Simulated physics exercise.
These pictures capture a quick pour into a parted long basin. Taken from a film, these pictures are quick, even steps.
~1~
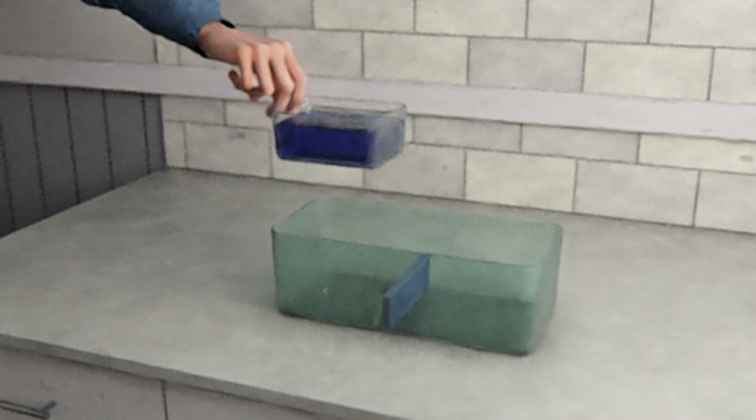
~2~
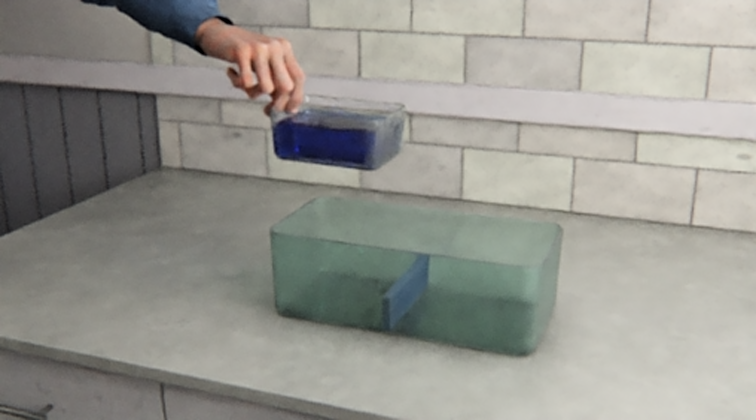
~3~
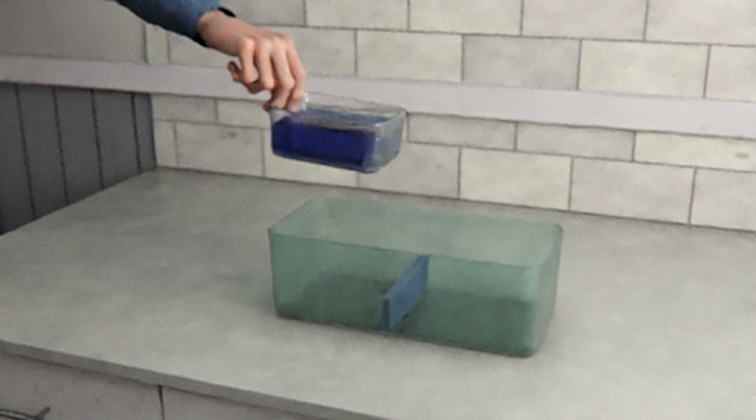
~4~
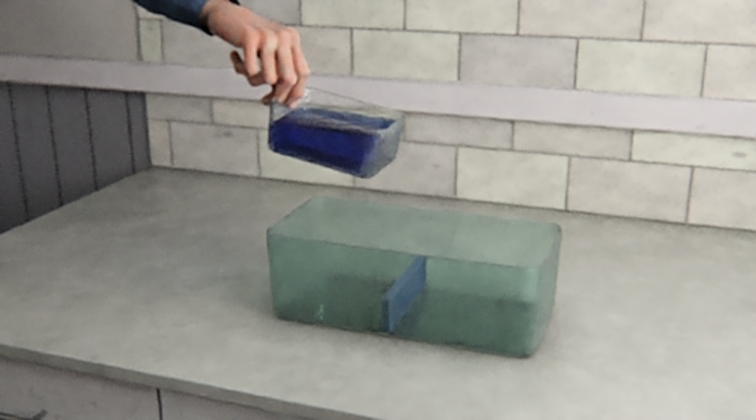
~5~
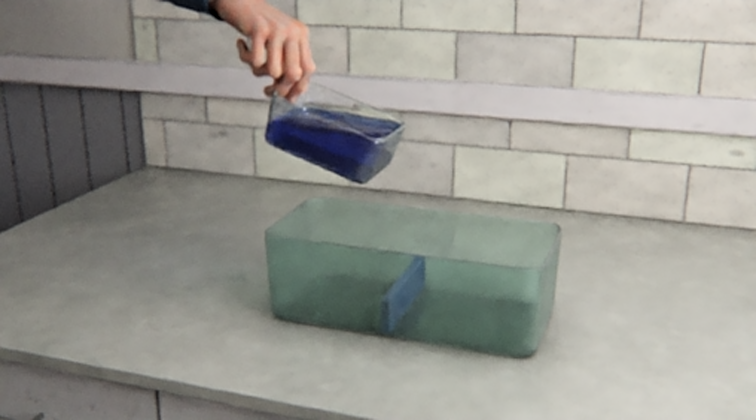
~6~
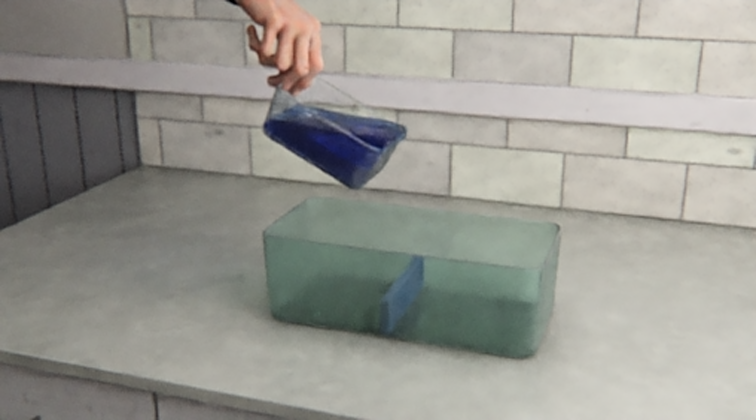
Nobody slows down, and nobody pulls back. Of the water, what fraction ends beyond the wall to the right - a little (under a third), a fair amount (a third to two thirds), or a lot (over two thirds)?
A lot, over two thirds.
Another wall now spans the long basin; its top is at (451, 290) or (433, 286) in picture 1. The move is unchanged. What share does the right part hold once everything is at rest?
The first placement gives around 25 percent, the second 55 percent.
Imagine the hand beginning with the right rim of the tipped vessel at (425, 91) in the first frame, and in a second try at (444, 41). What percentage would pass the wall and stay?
Roughly 90 % and 90 %.
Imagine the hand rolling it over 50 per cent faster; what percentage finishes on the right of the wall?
Roughly 75 percent.
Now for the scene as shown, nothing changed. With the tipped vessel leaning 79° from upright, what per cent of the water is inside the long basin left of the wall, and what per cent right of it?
0 % left, 40 % right.
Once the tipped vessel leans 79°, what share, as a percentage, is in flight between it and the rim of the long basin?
Something like 35 per cent of it.
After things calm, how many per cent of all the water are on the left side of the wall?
That works out to roughly 20 percent.
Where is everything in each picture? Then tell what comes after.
Tilt 0°; pouring edge (395, 114); surface from (292, 115) to (395, 125); the long basin's rim runs from (295, 214) to (553, 247); the wall's top is at (408, 276), in the first picture.
Tilt 1°; pouring edge (394, 115); surface from (290, 115) to (394, 125), in the second picture.
Tilt 5°; pouring edge (395, 119); surface from (289, 114) to (394, 126), in the third picture.
Tilt 11°; pouring edge (395, 125); surface from (287, 113) to (394, 128), in the fourth picture.
Tilt 18°; pouring edge (395, 133); surface from (285, 113) to (395, 129), in the fifth picture.
Tilt 27°; pouring edge (393, 143); surface from (282, 112) to (395, 134); 3 per cent is over the edge, in the sixth picture.
A moment on, the tilt is 79° and 23 per cent is still to pour, 0 is left of the wall and 42 right of it.
Next, the tilt is 94° and 8 per cent is still to pour, 11 is left of the wall and 77 right of it.
Then the tilt is 94° and 2 per cent is still to pour, 20 is left of the wall and 77 right of it.
Later the tilt is 94° and 0 per cent is still to pour, 22 is left of the wall and 77 right of it.
In the end 22 per cent lies left of the wall, 77 right of it and 1 outside.
